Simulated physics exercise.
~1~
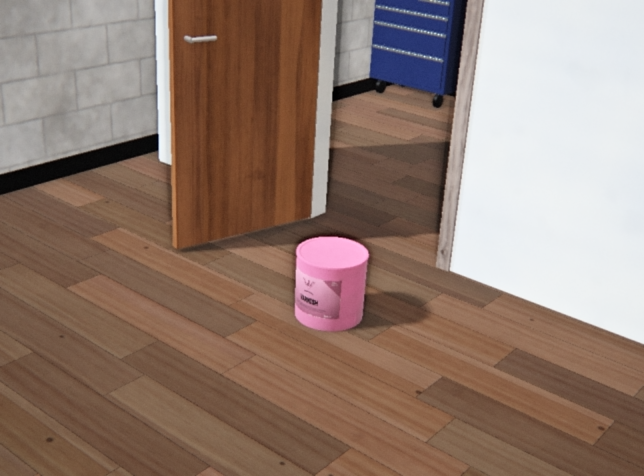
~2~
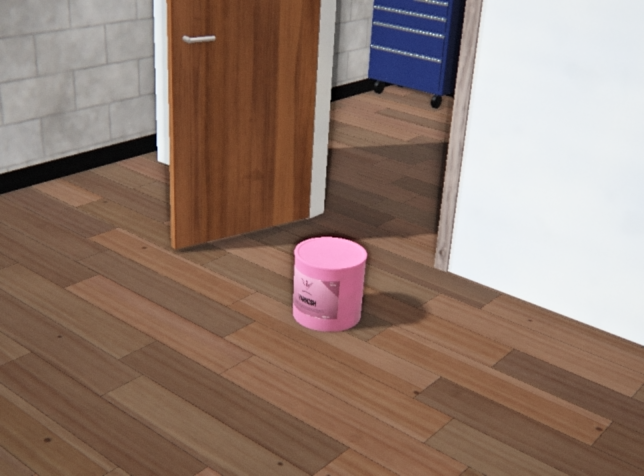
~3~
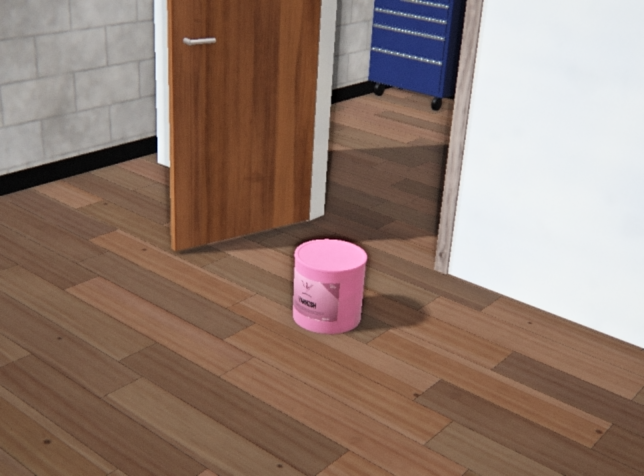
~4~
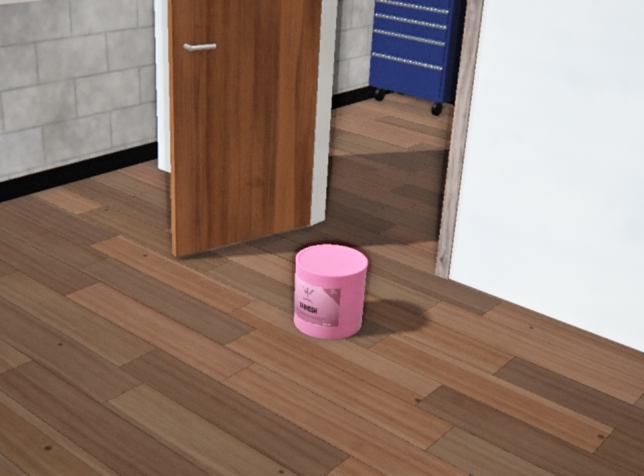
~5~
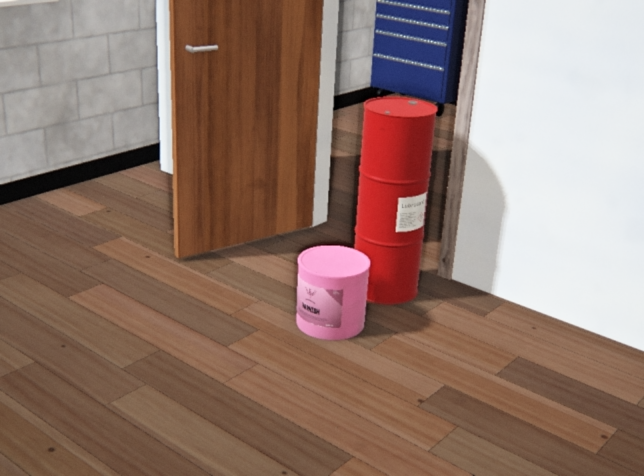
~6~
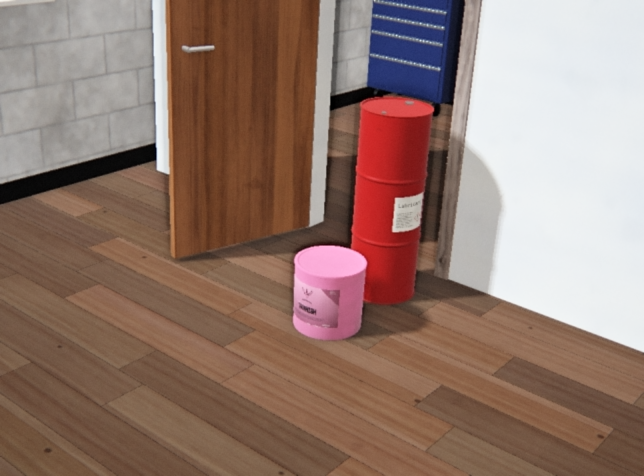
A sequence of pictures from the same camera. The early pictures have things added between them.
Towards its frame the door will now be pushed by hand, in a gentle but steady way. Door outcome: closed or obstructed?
Obstructed.
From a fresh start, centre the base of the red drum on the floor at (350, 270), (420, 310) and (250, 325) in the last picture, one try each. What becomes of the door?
Well, first it is halted early, then it completes its arc, and lastly it completes its arc.
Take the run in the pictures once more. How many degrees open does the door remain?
Open angle: About 35°.
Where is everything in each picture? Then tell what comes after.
The first frame shows door wide open and still; pink pail (331, 284).
The second frame shows door wide open and still; pink pail (329, 284).
The third frame shows door wide open and still; pink pail (329, 286).
The fourth frame shows door wide open and still; pink pail (330, 291).
The fifth frame shows door wide open and still; pink pail (332, 292).
The sixth frame shows door wide open and still; red drum (389, 202); pink pail (329, 292).
Then, 0.60 s past the last view, open by 80°.
Then, 0.90 s past the last view, open by 56°.
Finally, open by 35°; both still in place. Final places as the last picture's camera would see them, red drum near (390, 202).
